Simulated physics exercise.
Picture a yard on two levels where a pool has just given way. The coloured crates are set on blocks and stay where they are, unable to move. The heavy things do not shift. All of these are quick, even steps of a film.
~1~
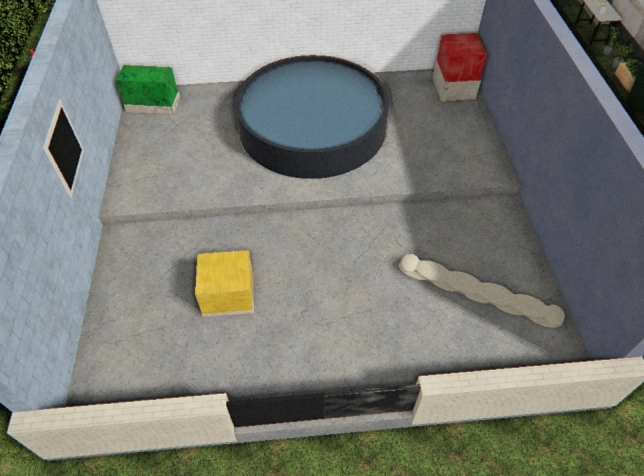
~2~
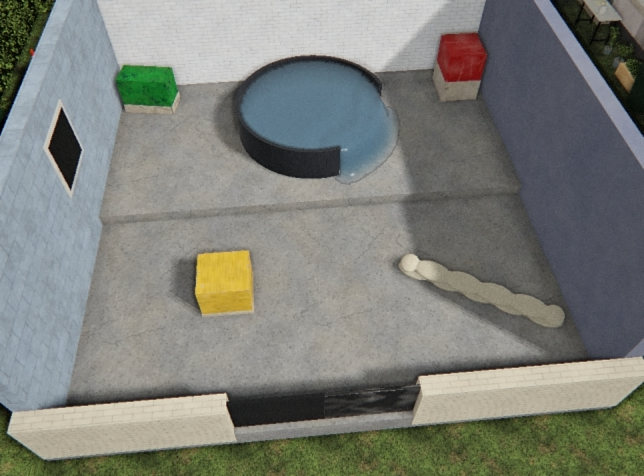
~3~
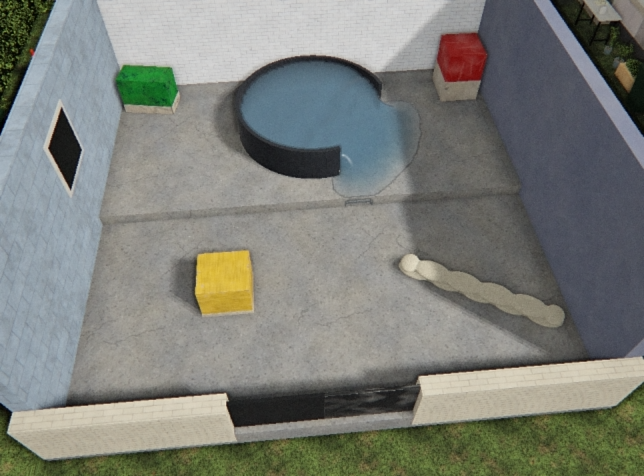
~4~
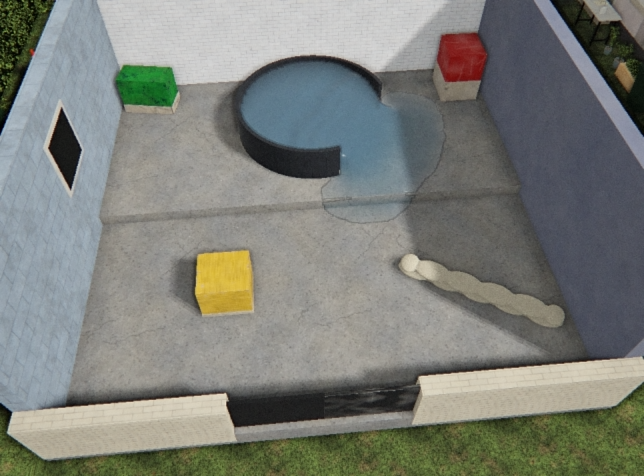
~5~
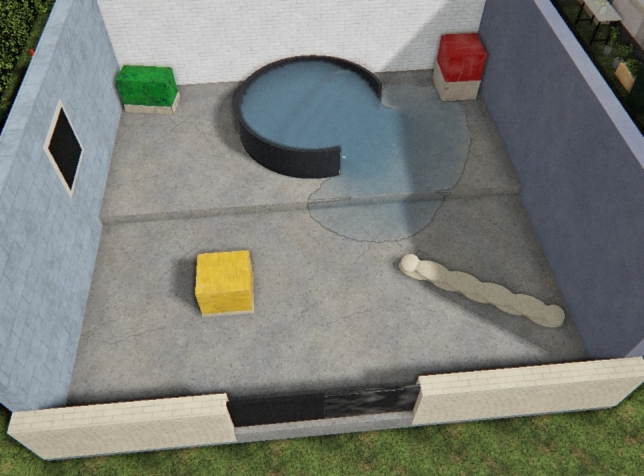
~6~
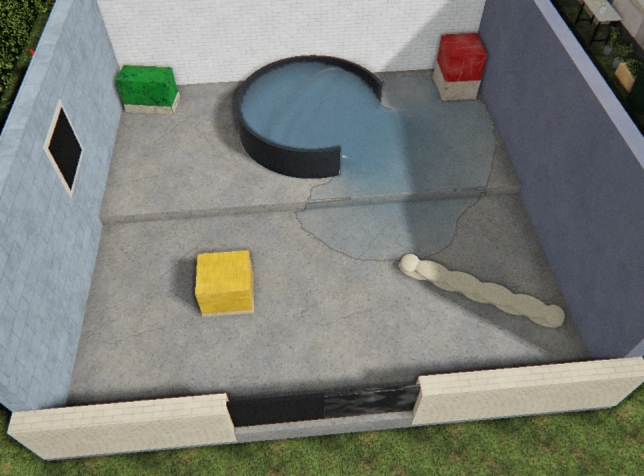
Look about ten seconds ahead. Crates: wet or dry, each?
Yellow crate wet, red crate dry, green crate dry.
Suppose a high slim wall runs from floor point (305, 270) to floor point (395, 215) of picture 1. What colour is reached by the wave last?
I'd say the green one comes last.
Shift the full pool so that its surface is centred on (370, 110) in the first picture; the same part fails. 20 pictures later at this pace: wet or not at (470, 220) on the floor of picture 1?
That point would end up soaked.
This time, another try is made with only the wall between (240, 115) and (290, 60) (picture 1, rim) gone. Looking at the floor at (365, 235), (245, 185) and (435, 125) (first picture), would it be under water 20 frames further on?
Point one: Not reached. Point two: Not reached. Point three: Not reached.
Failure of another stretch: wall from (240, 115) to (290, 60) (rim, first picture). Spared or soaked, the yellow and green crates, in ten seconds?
Note - yellow crate is overtopped; green crate is overtopped.
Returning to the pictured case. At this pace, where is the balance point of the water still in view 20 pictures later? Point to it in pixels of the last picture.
Point: (415, 181).
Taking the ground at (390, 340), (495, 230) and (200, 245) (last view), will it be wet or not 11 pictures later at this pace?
Status per point, in sequence: Waterlogged, then waterlogged, then unwetted.
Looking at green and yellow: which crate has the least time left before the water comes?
First to get wet: The yellow one.
A moment on, water covers 30 % of the floor; the yellow crate not reached, the red crate water round its plinth, the green crate not reached.
Next, water covers 30 % of the floor; the yellow crate not reached, the red crate water round its plinth, the green crate not reached.
Then, water covers 45 % of the floor; the yellow crate not reached, the red crate water round its plinth, the green crate not reached.
Later, water covers 70 % of the floor; the yellow crate water round its plinth, the red crate water round its plinth, the green crate water round its plinth.
In the end, water covers 80 % of the floor; the yellow crate was topped, the red crate stayed above the water, the green crate stayed above the water.
